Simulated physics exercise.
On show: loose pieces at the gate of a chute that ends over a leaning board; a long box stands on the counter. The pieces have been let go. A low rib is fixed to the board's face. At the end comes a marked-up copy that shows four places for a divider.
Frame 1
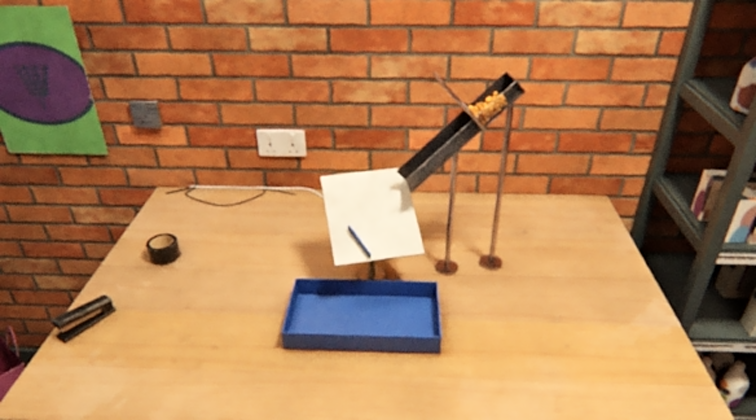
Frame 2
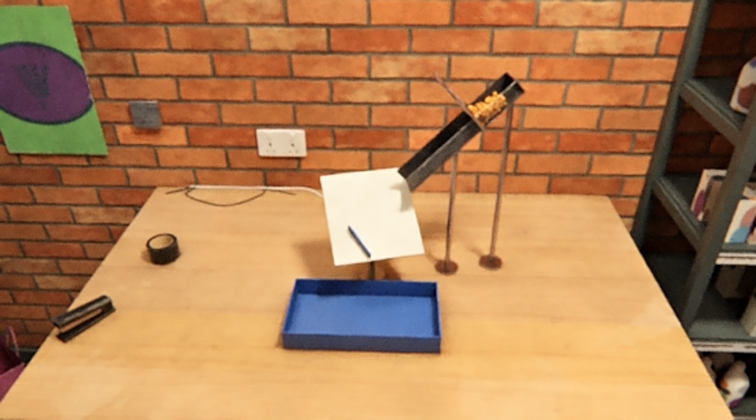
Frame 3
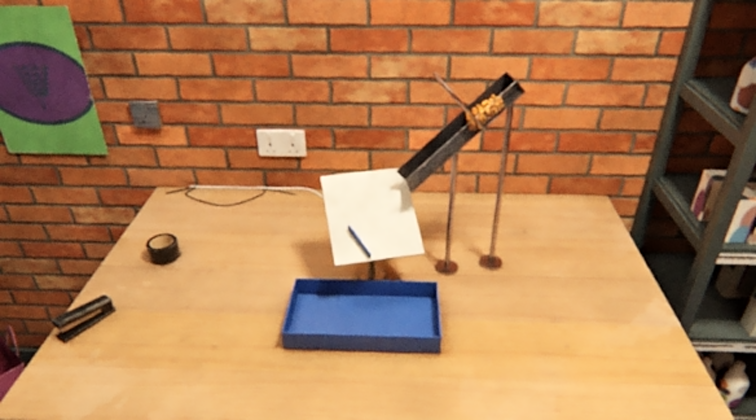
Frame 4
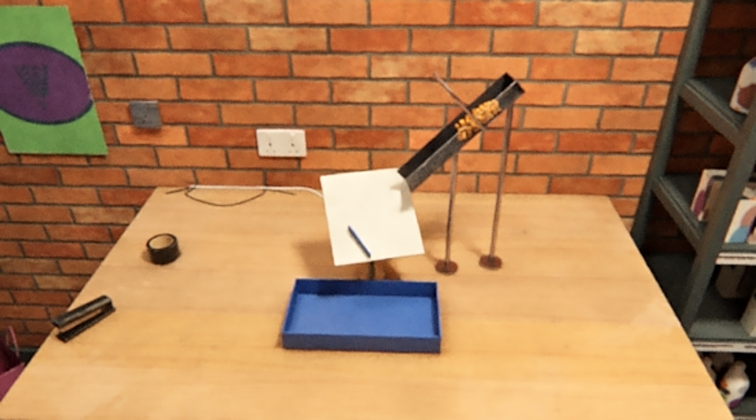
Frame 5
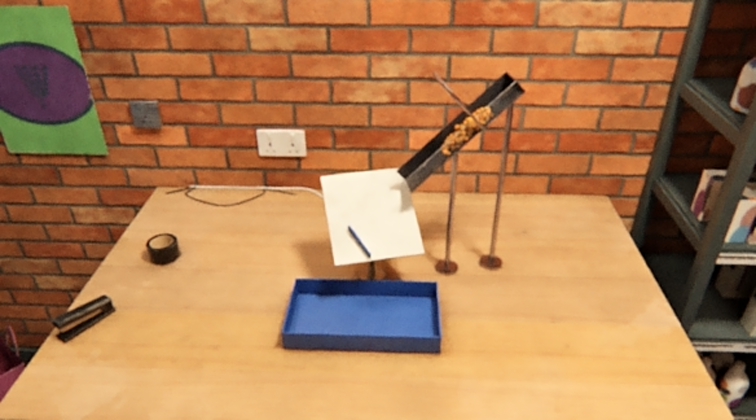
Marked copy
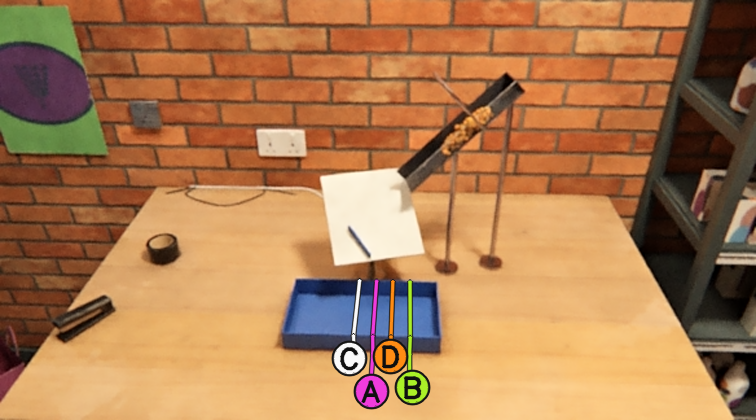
A sloping dark chute holds small golden-brown pieces that slide down and left along it.
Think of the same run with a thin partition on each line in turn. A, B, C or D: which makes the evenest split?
D works best here.
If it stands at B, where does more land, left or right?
More lands on the left.
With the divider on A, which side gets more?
Right.
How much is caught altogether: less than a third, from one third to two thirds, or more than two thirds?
About that: More than two thirds.
On the marked copy, line A crosses the front rim at (372, 335); line B crosses the front rim at (410, 336); line C crosses the front rim at (353, 334); line D crosses the front rim at (391, 336).
Choosing A, of what is caught, a small part on the left of the divider, nearly all on the right.
Choosing B, of what is caught, nearly all on the left of the divider, a small part on the right.
Choosing C, of what is caught, a small part on the left of the divider, nearly all on the right.
Choosing D, of what is caught, about half on the left of the divider, about half on the right.
